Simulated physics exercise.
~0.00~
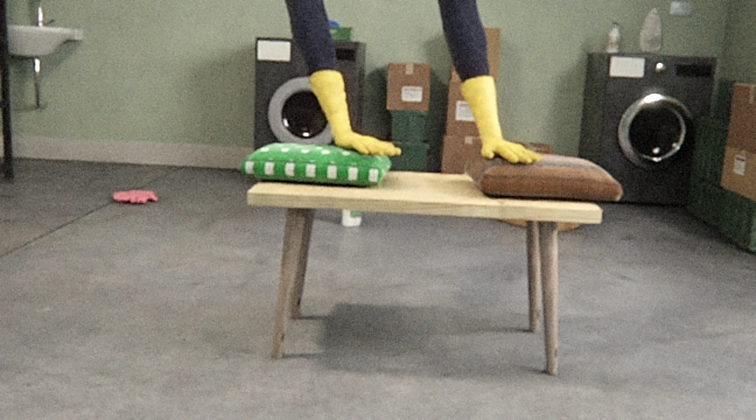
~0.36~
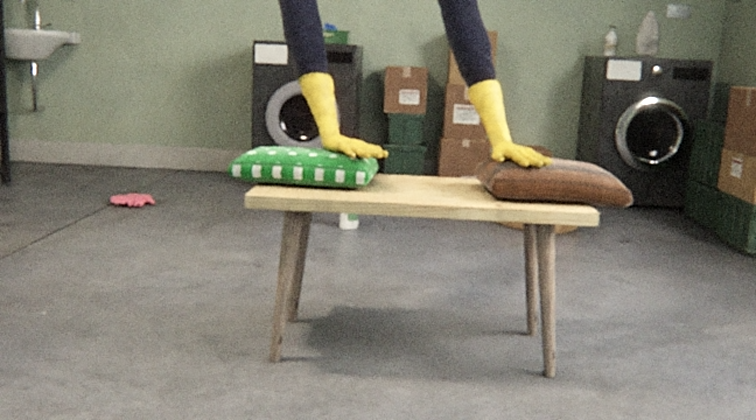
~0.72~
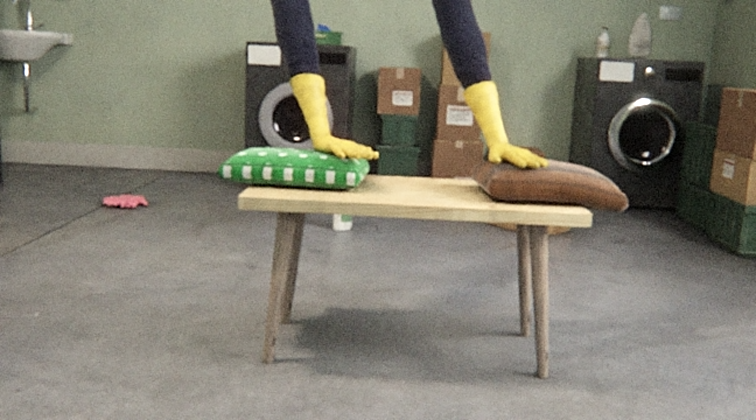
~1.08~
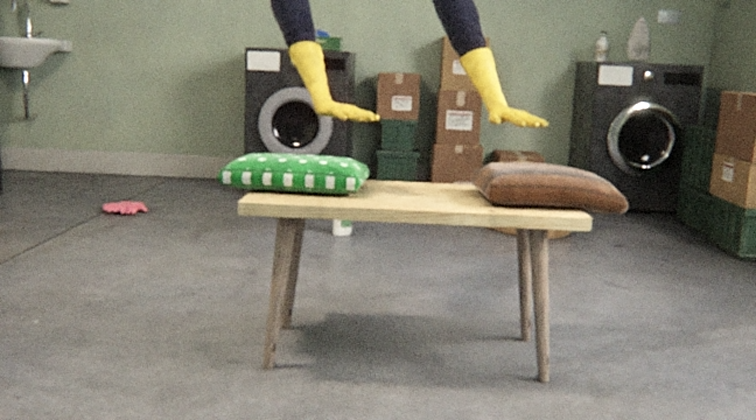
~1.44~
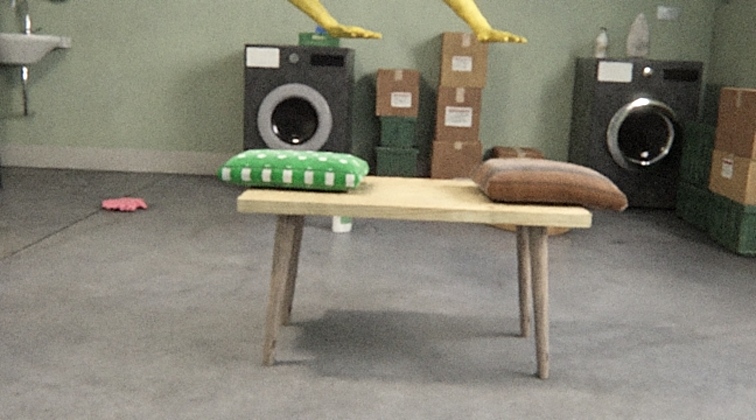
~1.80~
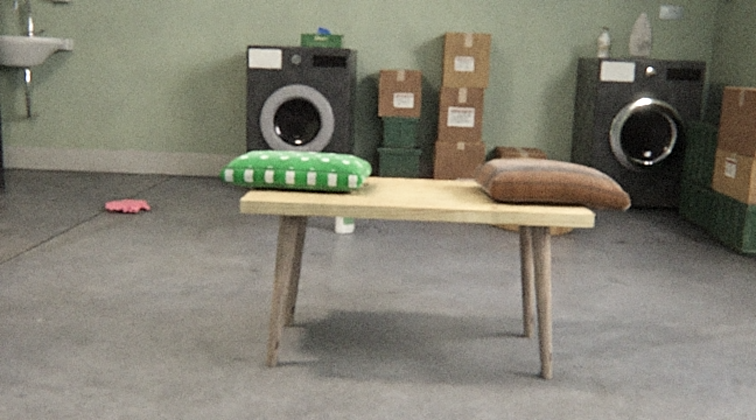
The clip opens on two yellow-gloved hands pressing on a green patterned pillow at the left end of a wooden bench and a brown cushion at the right end, with washing machines and stacked boxes behind. The hands slide the two slightly apart, the green pillow going left and the brown cushion right. They rest there briefly, then let go and lift into the air. The arms keep rising until they leave the view from above. The pillow and cushion stay on top of the bench, each lying still at its own end.
